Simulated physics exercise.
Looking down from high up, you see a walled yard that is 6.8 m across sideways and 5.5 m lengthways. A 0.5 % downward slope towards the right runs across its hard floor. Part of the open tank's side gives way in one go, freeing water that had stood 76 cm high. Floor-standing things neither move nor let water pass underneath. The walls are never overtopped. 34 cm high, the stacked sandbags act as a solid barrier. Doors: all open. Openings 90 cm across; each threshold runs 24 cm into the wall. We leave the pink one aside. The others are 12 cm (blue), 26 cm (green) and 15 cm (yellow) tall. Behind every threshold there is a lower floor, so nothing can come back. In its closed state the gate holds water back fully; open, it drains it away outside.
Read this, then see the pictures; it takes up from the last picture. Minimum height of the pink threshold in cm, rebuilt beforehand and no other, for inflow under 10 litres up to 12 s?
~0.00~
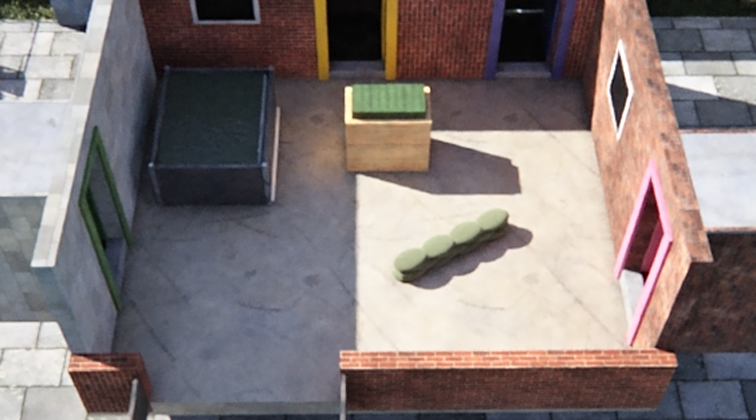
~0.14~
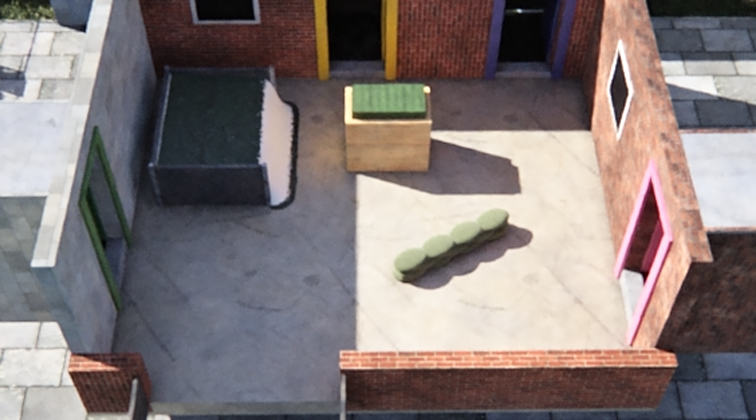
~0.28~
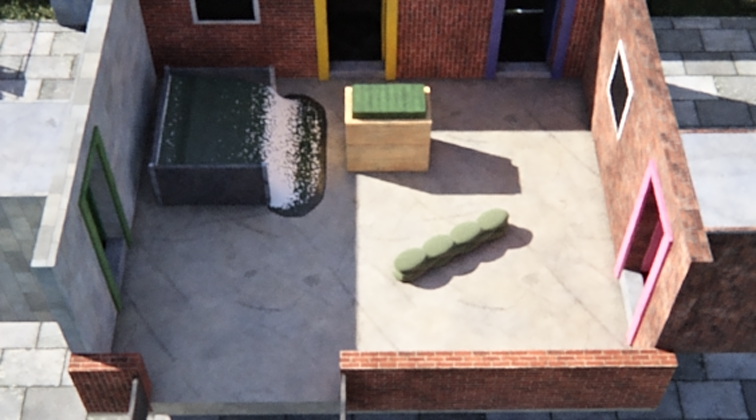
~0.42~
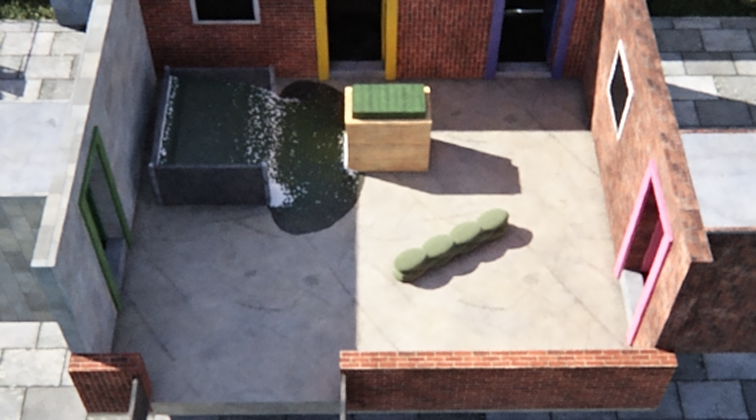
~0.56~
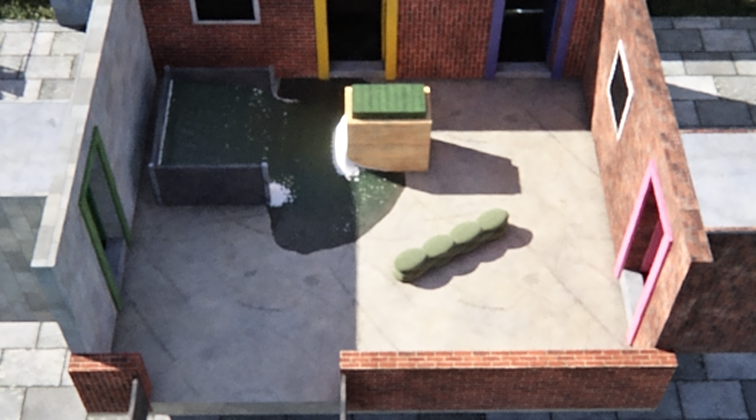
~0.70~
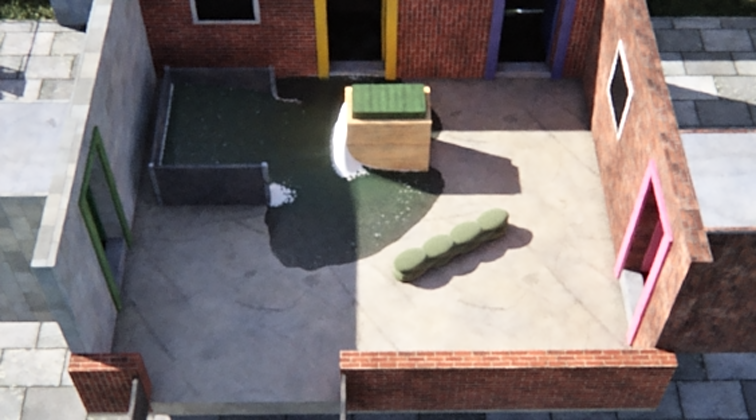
10 cm.
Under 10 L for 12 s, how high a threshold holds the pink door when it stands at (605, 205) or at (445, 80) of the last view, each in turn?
Roughly 14.5 cm for the first and 13.0 cm for the second.
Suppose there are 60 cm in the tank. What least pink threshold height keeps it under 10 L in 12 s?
About 8.0 cm.
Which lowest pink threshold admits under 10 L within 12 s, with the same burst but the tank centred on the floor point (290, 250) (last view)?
About 13.5 centimetres.
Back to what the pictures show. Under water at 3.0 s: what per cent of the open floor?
Approximately 60 %.
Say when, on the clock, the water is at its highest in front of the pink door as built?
8.0 s.
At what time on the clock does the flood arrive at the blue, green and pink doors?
Arrives: Blue 1.3 s / green 7.5 s / pink 2.4 s.
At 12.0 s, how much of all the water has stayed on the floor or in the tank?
About 84 in every hundred.
After 1.4 s water covers 40 % of the floor, deepest (45 cm) near (337, 150); it has not reached the pink door.
After 3.0 s water covers 60 % of the floor, deepest (30 cm) near (582, 123); 2 cm at the pink door, 0 litres in over its 24 cm threshold.
After 12.0 s water covers 95 % of the floor, deepest (8 cm) near (120, 302); 7 cm at the pink door, 0 litres in over its 24 cm threshold.
At the pink door as built, the water arrived by 2.4 s and peaked near 11 cm at 8.0 s.
Run again over the same 12 s with other heights there, 20 litres in over 8.5 cm, 3 litres over 12 cm. The limit of 10 litres is kept from about 10 cm up.
